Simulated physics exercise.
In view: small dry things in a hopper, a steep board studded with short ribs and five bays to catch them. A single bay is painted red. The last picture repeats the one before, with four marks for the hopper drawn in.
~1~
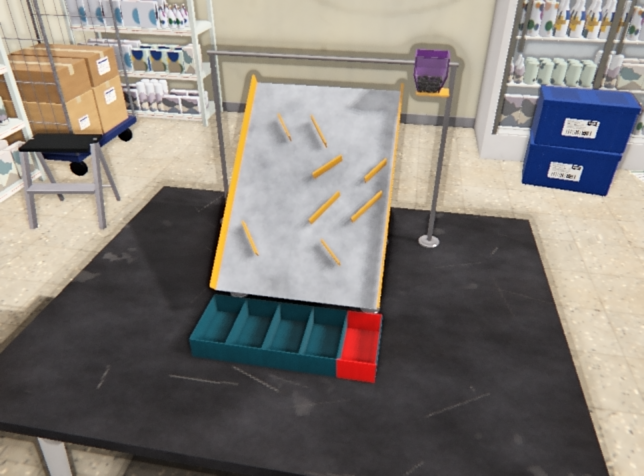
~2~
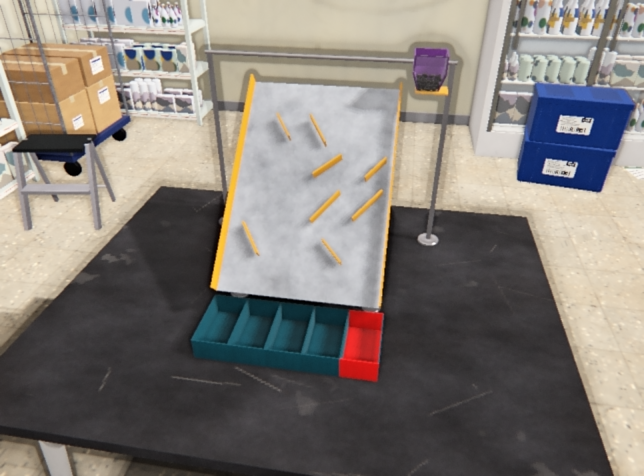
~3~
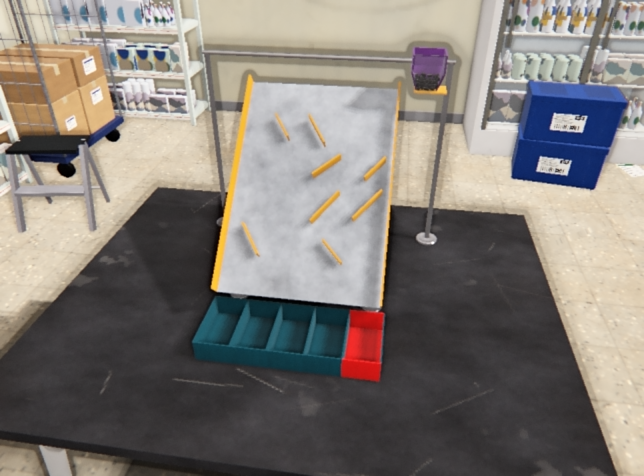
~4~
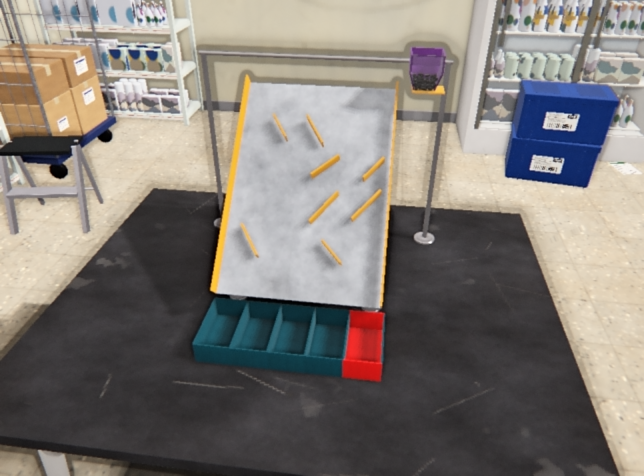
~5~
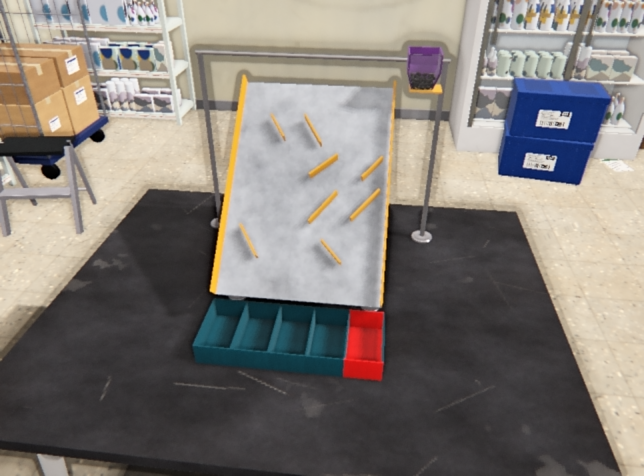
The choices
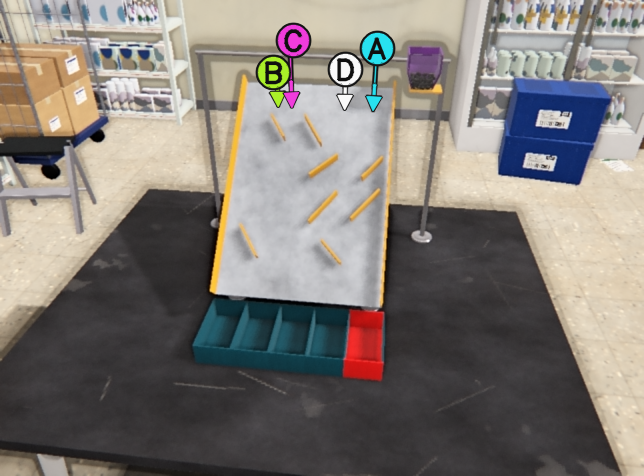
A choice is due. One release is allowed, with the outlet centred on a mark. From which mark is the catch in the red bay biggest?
A beats the others.
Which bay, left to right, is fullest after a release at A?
The fifth from the left.
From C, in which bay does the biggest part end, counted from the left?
The third from the left.
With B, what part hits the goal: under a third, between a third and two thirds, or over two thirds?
Under a third.
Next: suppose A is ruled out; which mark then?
D it is.
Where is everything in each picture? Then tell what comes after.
The first frame shows hopper at (428, 86), black beans, door shut.
The second frame shows ribs (277, 113) to (289, 135), (310, 114) to (325, 142), (313, 173) to (341, 154).
The third frame shows ribs (365, 177) to (386, 157), (310, 220) to (339, 190), (352, 218) to (382, 190).
The fourth frame shows ribs (241, 223) to (256, 255), (322, 240) to (341, 263).
The fifth frame shows red bay at (363, 369), number 5 of 5 from the left.
On the marked copy, mark A meets the board at (373, 105); mark B meets the board at (278, 101); mark C meets the board at (291, 102); mark D meets the board at (344, 104).
If A is chosen, most in the red bay, a small part in other bays, a stray few held on the board.
If B is chosen, none in the red bay, nearly all in other bays, a small part outside the box.
If C is chosen, none in the red bay, most in other bays, a small part outside the box.
If D is chosen, about half in the red bay, about half in other bays, a stray few held on the board.
